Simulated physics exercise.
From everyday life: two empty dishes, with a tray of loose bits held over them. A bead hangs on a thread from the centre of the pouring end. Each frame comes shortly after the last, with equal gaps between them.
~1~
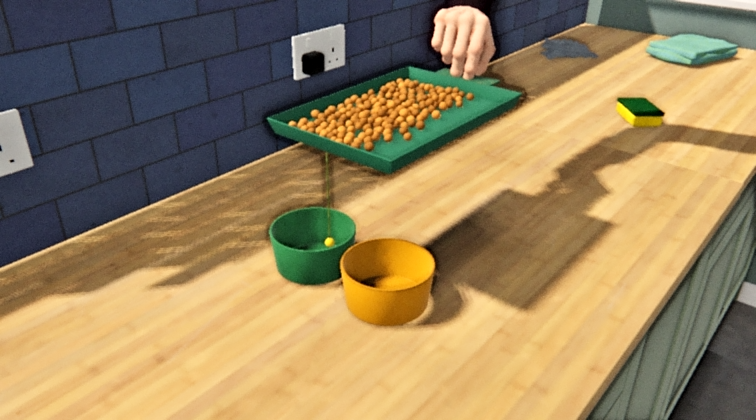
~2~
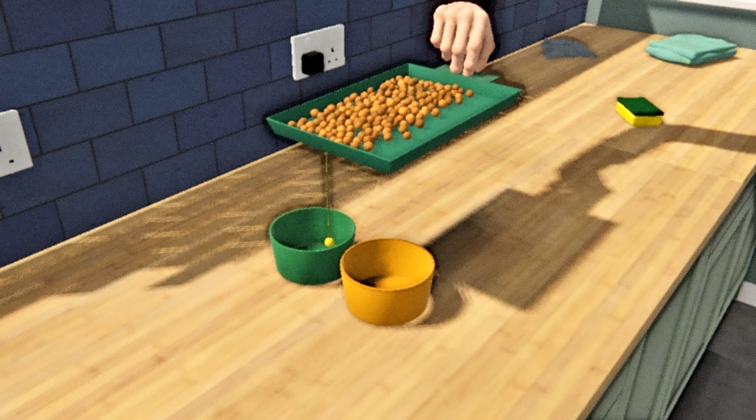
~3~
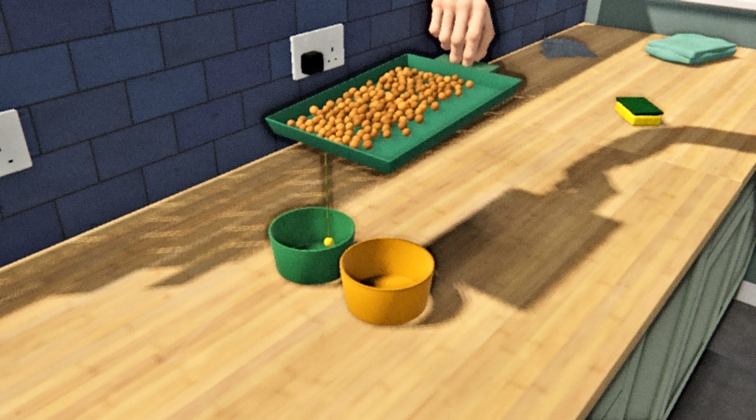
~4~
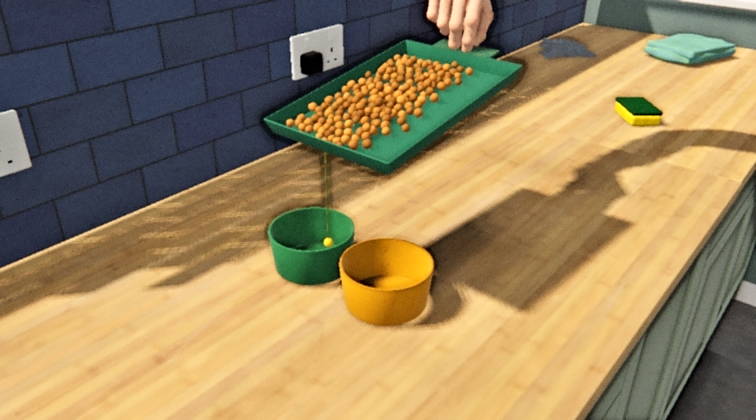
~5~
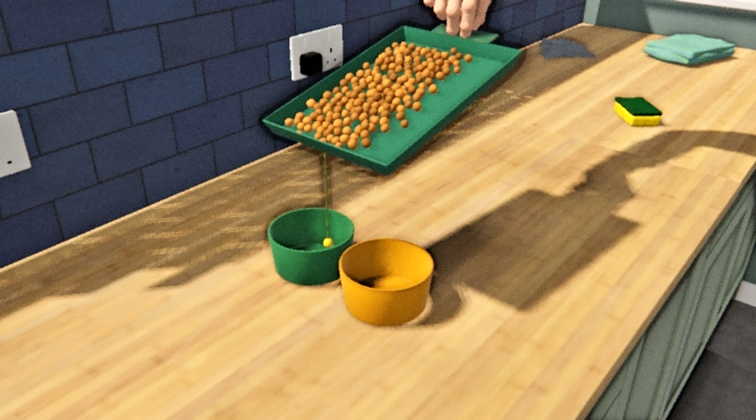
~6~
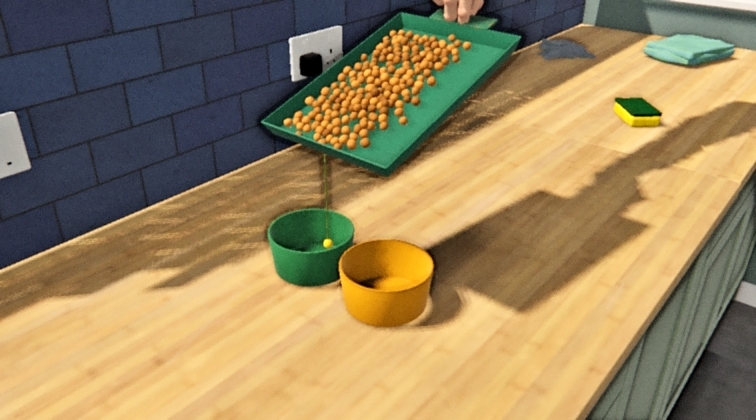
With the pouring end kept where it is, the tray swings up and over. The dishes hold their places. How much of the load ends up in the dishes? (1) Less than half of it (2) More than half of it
Less than half of it (1).
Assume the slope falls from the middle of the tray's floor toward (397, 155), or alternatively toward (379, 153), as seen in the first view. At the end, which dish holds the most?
One gives the rightmost dish and two gives the rightmost dish.
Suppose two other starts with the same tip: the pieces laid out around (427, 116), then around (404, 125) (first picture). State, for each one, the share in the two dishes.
It would be roughly 0 per cent for the first and roughly 0 per cent for the second.
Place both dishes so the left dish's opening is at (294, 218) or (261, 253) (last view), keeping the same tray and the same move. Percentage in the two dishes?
First 0 per cent, second 80 per cent.
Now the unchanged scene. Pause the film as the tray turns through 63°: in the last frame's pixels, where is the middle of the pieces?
Somewhere near pixel (337, 103).
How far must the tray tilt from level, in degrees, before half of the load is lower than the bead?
The tilt is near 105° by then.
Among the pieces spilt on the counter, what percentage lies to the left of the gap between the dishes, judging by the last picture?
Around 90 percent of the pieces.
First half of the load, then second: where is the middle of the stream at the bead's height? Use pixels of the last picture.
It passes near (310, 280) first and then near (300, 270).
Soon after the last picture, tray tipped steeply; nearly all on the tray; a stray few outside both; a stray few in the air.
A little later, tray tipped past a quarter turn; about a third on the tray; a small part outside both; about half in the air.
Later still, tray tipped past a quarter turn; a stray few in the right dish; nearly all outside both.
At rest, tray tipped past a quarter turn; a stray few in the right dish; none in the left dish; nearly all outside both.
